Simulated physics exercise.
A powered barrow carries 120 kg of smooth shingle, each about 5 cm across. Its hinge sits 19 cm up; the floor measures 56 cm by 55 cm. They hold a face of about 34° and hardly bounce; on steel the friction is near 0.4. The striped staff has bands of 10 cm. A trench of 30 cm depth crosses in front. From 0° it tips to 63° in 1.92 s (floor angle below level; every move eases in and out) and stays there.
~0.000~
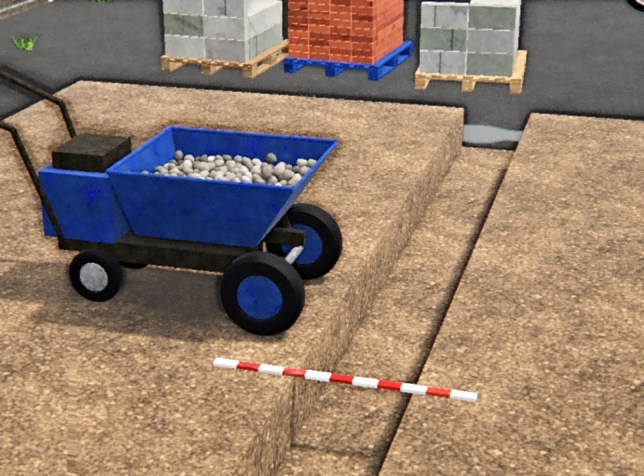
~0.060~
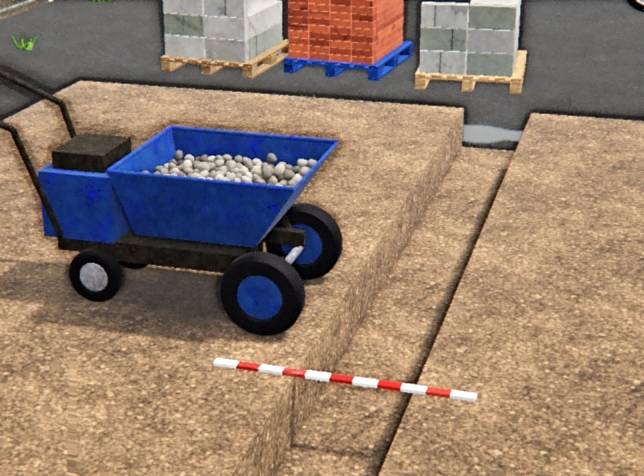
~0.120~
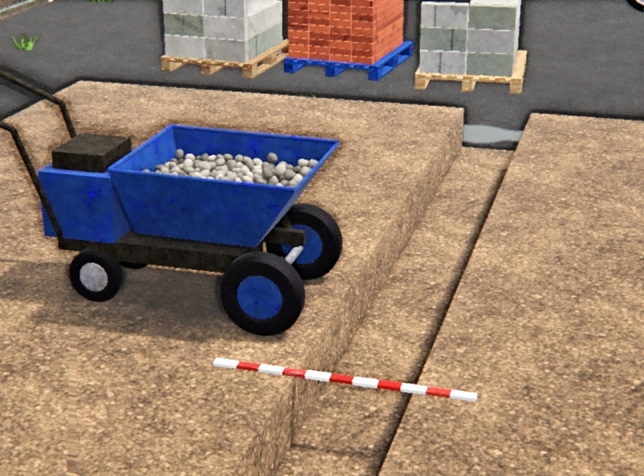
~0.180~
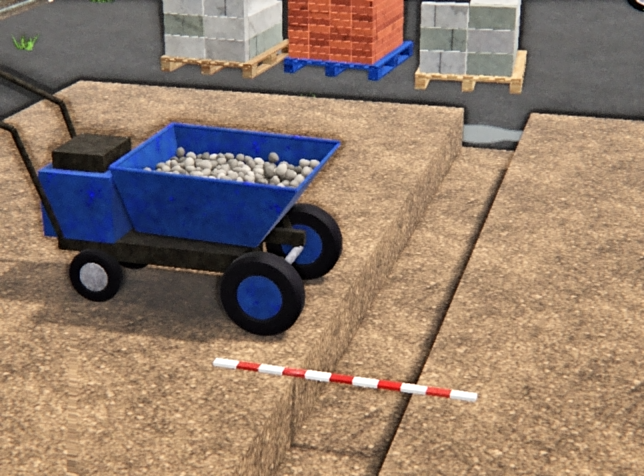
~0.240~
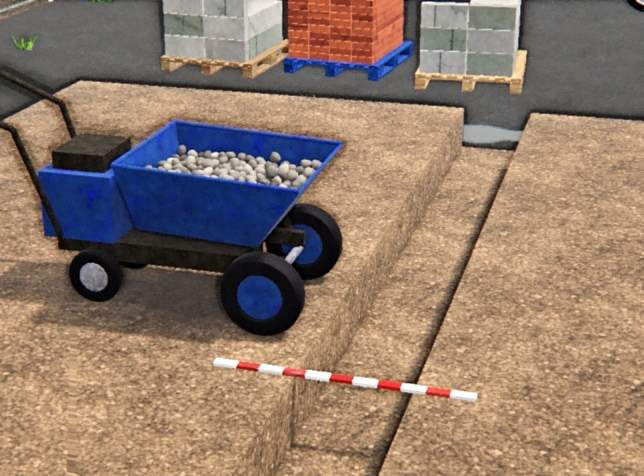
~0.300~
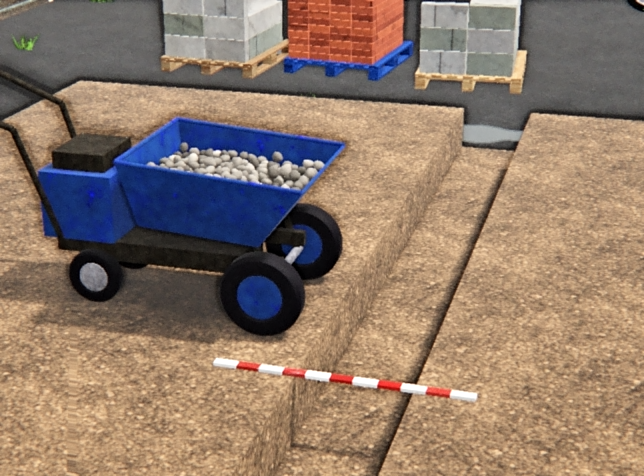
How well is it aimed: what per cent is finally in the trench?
Close to 65 in a hundred.
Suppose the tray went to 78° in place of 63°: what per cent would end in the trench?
It would be near 75 per cent.
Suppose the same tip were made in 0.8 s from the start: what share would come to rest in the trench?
Then about 50 per cent.
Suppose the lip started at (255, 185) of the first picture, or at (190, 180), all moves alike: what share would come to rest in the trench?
Near 85 per cent from the first place, 60 from the second.
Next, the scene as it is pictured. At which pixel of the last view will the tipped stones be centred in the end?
Around (418, 363).
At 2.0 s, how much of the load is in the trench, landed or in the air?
About 20 per cent by then.
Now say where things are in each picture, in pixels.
The tray is at 0°, its lip at (293, 189); the top of the load is at (250, 170), in the first frame.
Lip at (293, 190), floor tilted 0°, highest stones at (250, 170); the stones move at 0.0 m/s on average, in the second frame.
Lip at (294, 190), floor tilted 1°, highest stones at (251, 170); the stones move at 0.1 m/s on average, in the third frame.
Lip at (296, 191), floor tilted 2°, highest stones at (242, 169); the stones move at 0.1 m/s on average, in the fourth frame.
Lip at (299, 192), floor tilted 3°, highest stones at (230, 167); the stones move at 0.2 m/s on average, in the fifth frame.
Lip at (301, 193), floor tilted 4°, highest stones at (198, 160); the stones move at 0.2 m/s on average, in the sixth frame.
After 1.4 s the floor is at 53°; 100 % in the tray; the foremost stones are at (381, 242).
After 2.0 s the floor is at 63°; 73 % in the tray, 21 % in the trench, 6 % past the trench; the foremost stones are at (485, 333).
After 2.4 s the floor is at 63°; 48 % in the tray, 33 % in the trench, 19 % past the trench; the foremost stones are at (557, 335).
After 4.3 s the floor is at 63°; 15 % in the tray, 65 % in the trench, 20 % past the trench; the foremost stones are at (598, 359).
